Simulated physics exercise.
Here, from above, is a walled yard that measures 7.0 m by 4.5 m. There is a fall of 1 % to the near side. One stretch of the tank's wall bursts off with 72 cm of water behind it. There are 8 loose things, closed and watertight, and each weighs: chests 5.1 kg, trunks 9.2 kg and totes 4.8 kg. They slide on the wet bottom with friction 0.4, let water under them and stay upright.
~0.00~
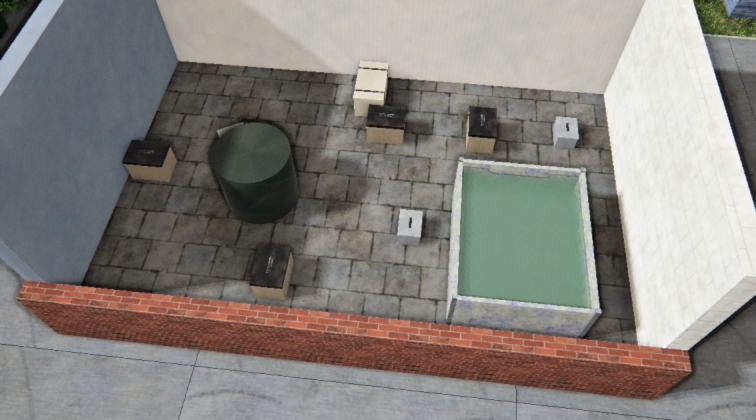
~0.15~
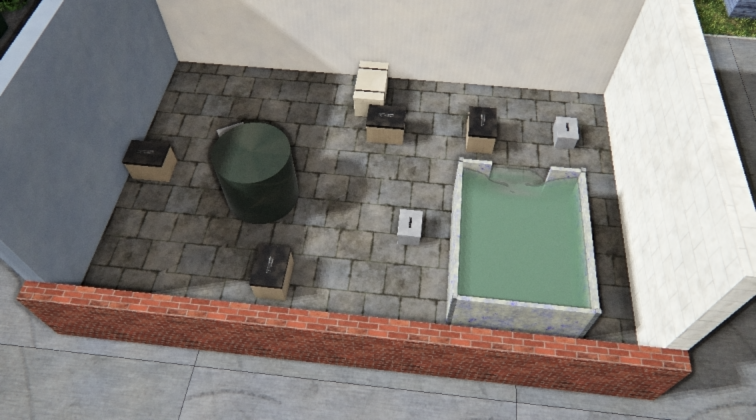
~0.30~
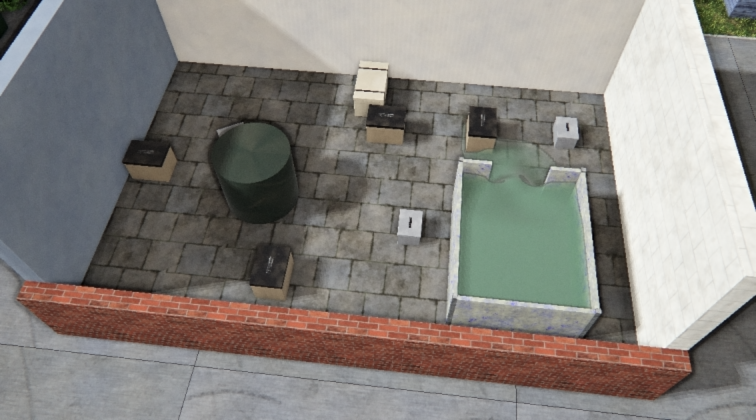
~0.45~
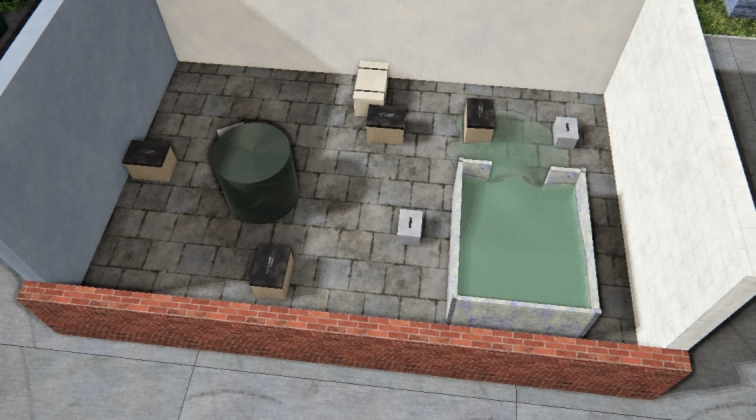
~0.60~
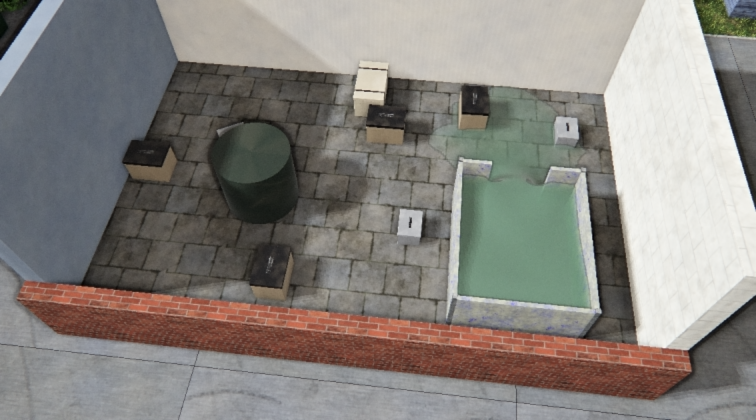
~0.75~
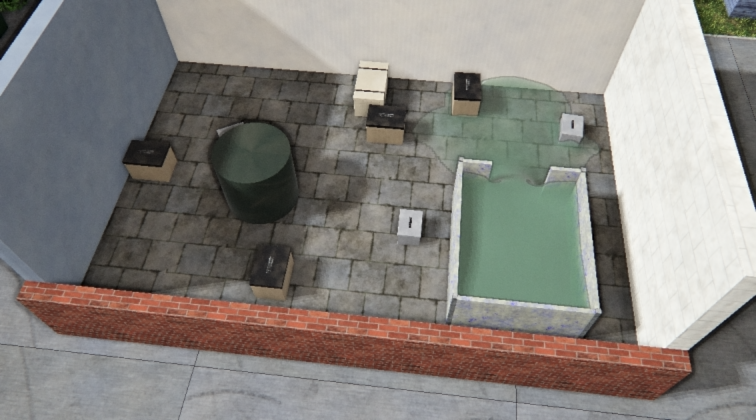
Green water burst through the far wall of a tank in a walled yard and spread across the paving, pushing a dark-topped box backward and nudging a small pale one slightly to the right.
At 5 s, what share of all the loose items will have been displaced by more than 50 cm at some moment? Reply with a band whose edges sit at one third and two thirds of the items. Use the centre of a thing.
Band: Two thirds or above.
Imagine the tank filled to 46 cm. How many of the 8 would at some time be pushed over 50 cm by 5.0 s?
Then 4.
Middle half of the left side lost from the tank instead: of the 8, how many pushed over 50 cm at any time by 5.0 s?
Then it comes to 4.
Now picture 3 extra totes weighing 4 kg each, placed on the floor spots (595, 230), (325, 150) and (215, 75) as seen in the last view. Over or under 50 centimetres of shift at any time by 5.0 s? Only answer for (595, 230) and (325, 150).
Result, in sequence: Exceeded / exceeded.
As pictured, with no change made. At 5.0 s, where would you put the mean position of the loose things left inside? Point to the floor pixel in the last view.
The centre is close to (289, 226).
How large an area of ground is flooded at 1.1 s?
About 9.0 m2.
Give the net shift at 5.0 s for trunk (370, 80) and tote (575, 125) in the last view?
Object 1: 300 cm. Object 2: 350 cm.
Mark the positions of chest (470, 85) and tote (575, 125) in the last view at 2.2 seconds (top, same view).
I'd say close to (362, 69) and close to (597, 103).
After 1.1 s 2 of 8 are over 50 cm from their spots; 1 afloat.
After 2.2 s 2 of 8 are over 50 cm from their spots; 2 afloat.
After 3.5 s 3 of 8 are over 50 cm from their spots; 3 afloat.
After 5.0 s 6 of 8 are over 50 cm from their spots, and 6 have been at some point; 3 afloat.
